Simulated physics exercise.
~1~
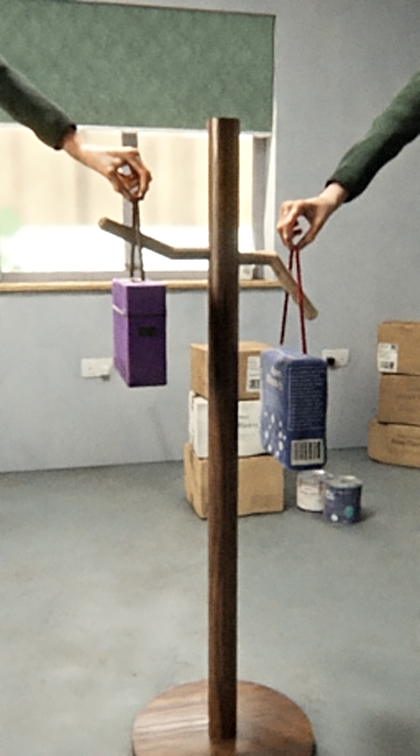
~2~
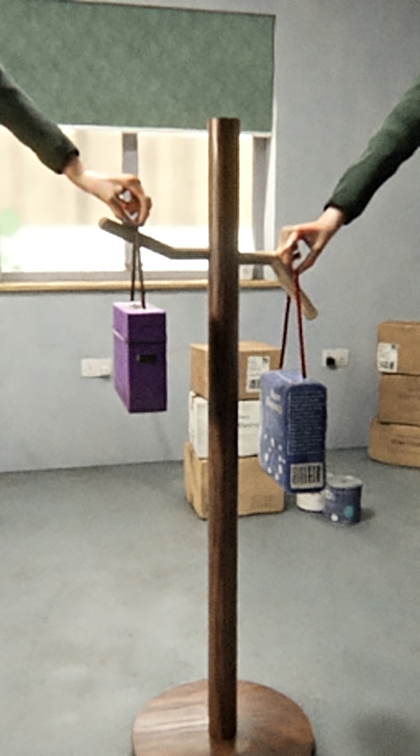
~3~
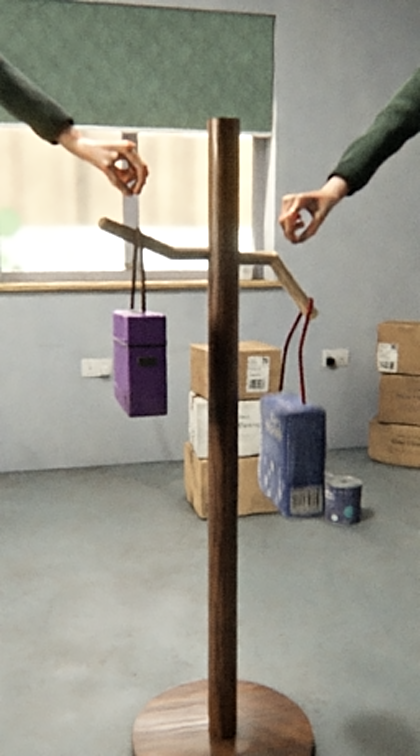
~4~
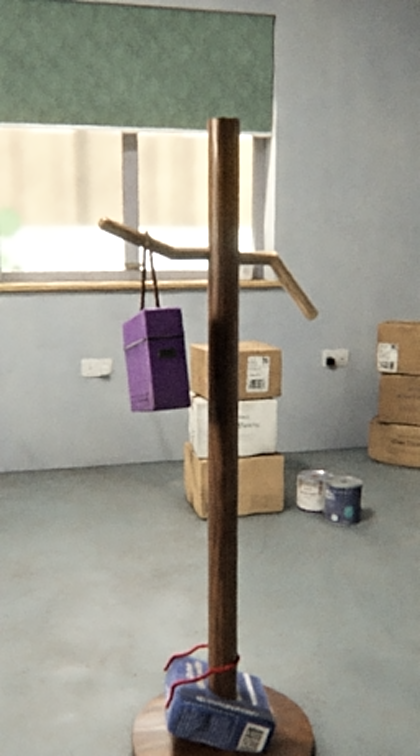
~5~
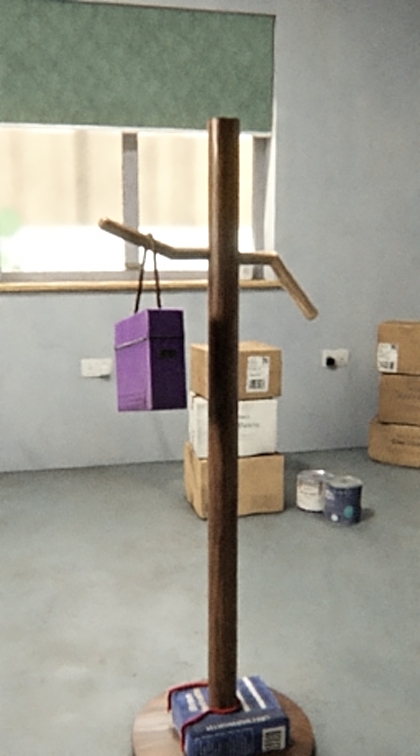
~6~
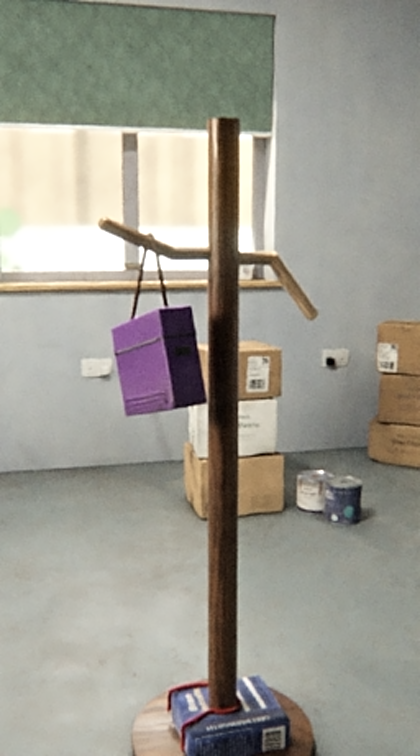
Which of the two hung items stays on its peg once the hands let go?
The purple case stays hanging by its loop on the left peg, while the blue package slips off the right peg and ends up lying on the base of the stand.
